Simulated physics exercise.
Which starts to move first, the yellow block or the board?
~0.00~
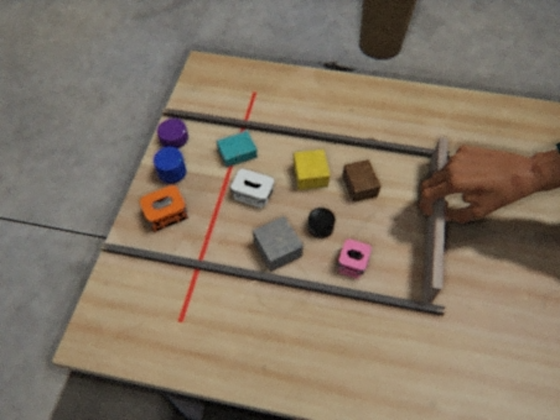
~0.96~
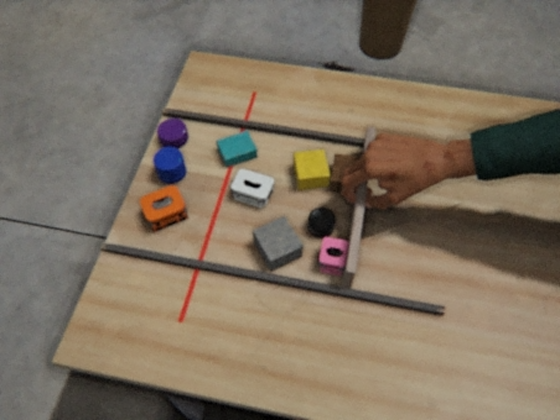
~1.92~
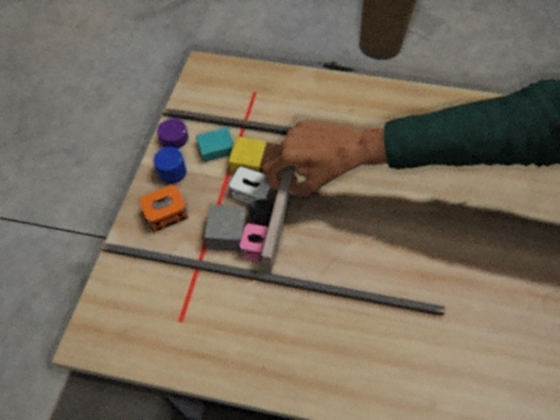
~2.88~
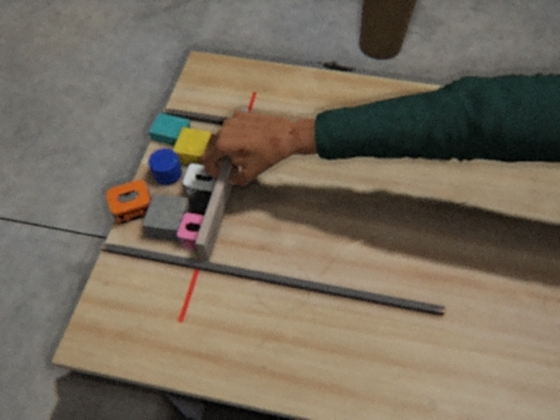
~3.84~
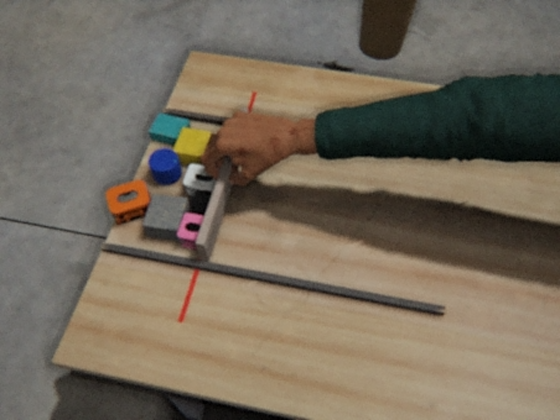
The board starts to move first. The yellow block stays in place at first and only shifts left later.
A hand slides a board left, pushing small objects together until the purple lid drops off.
